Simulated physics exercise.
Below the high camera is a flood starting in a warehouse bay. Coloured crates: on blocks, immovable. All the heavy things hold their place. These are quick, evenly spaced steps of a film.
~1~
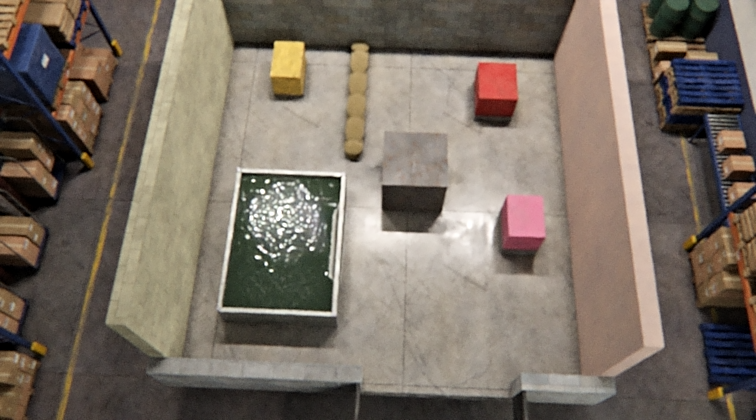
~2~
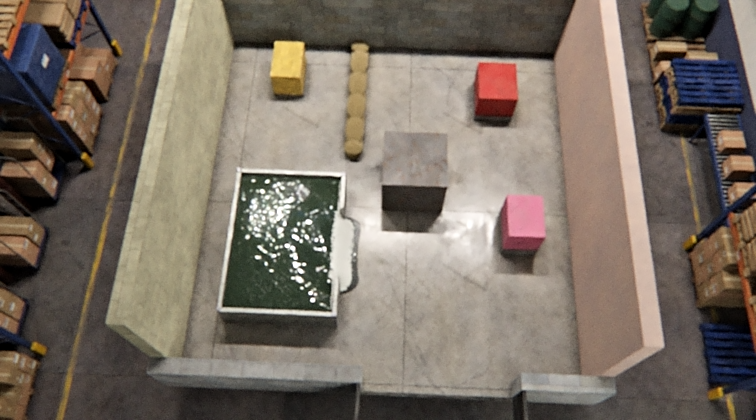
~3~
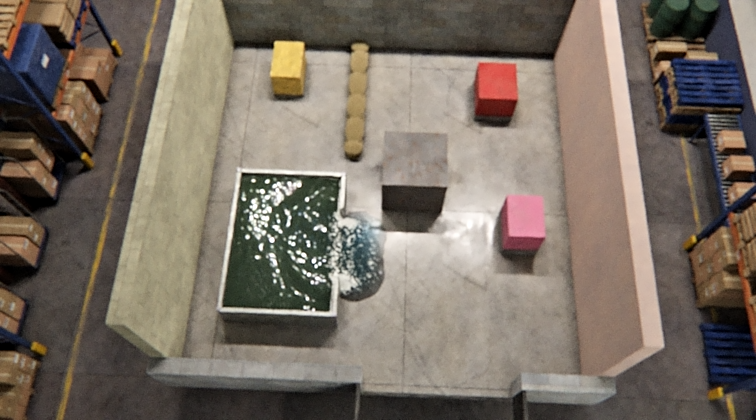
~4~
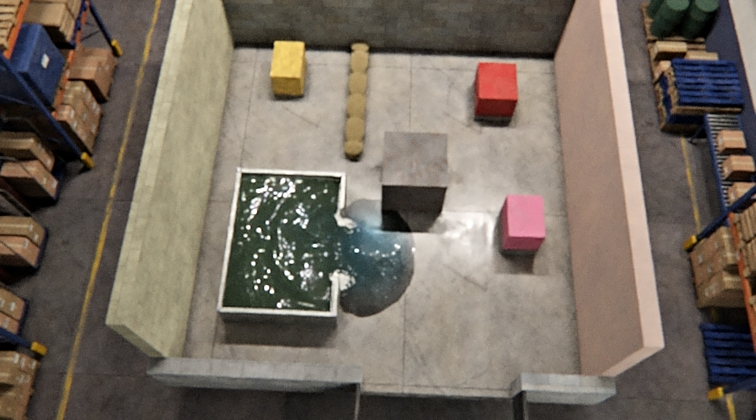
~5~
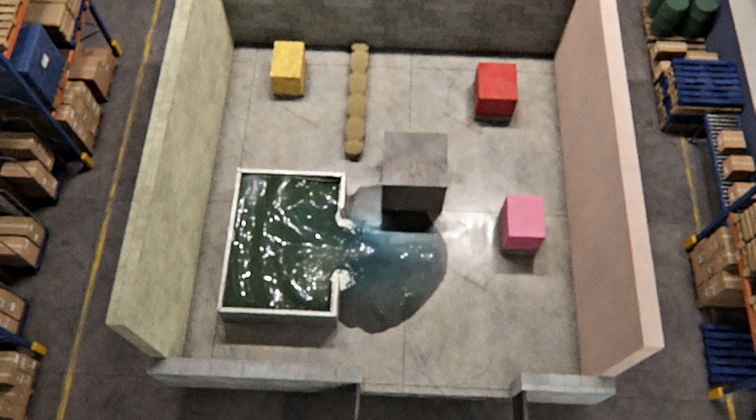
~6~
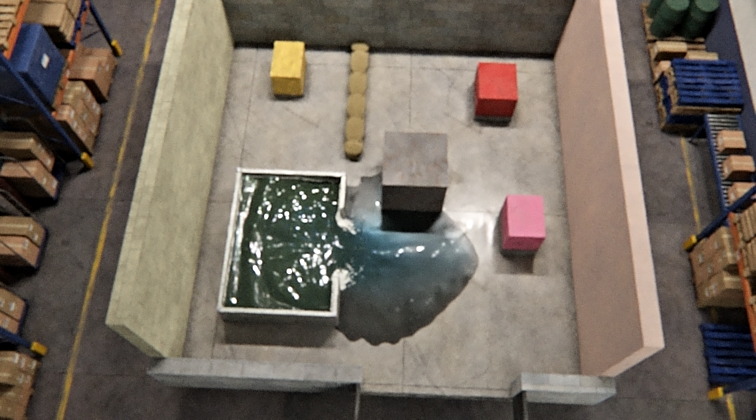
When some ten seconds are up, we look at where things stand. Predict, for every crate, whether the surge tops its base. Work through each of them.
The red crate is left alone by the water; the yellow crate is left alone by the water; the pink crate is lapped by the water.
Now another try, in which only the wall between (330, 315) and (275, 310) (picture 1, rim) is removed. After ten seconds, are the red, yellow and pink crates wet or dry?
Note: Red is never reached; yellow gets flooded; pink is never reached.
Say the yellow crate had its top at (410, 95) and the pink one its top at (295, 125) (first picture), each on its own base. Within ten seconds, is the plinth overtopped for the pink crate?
I'd say the pink crate is missed.
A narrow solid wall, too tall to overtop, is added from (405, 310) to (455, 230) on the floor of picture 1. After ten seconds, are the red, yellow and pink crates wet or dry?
Red crate: Untouched, yellow crate: Untouched, pink crate: Untouched.
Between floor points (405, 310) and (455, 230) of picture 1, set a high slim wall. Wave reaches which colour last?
It's the crate marked yellow.
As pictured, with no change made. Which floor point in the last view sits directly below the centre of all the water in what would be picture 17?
The spot I would choose is (360, 258).
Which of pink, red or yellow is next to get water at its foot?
The crate marked pink.
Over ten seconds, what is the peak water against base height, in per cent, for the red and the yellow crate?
The first comes to 70 per cent and the second to 0 per cent.
A moment on, water covers 25 % of the floor; the red crate not reached, the yellow crate not reached, the pink crate water round its plinth.
Next, water covers 35 % of the floor; the red crate not reached, the yellow crate not reached, the pink crate water round its plinth.
Then, water covers 45 % of the floor; the red crate water round its plinth, the yellow crate not reached, the pink crate water round its plinth.
Later, water covers 60 % of the floor; the red crate water round its plinth, the yellow crate not reached, the pink crate water round its plinth.
In the end, water covers 70 % of the floor; the red crate stayed above the water, the yellow crate stayed above the water, the pink crate was topped.
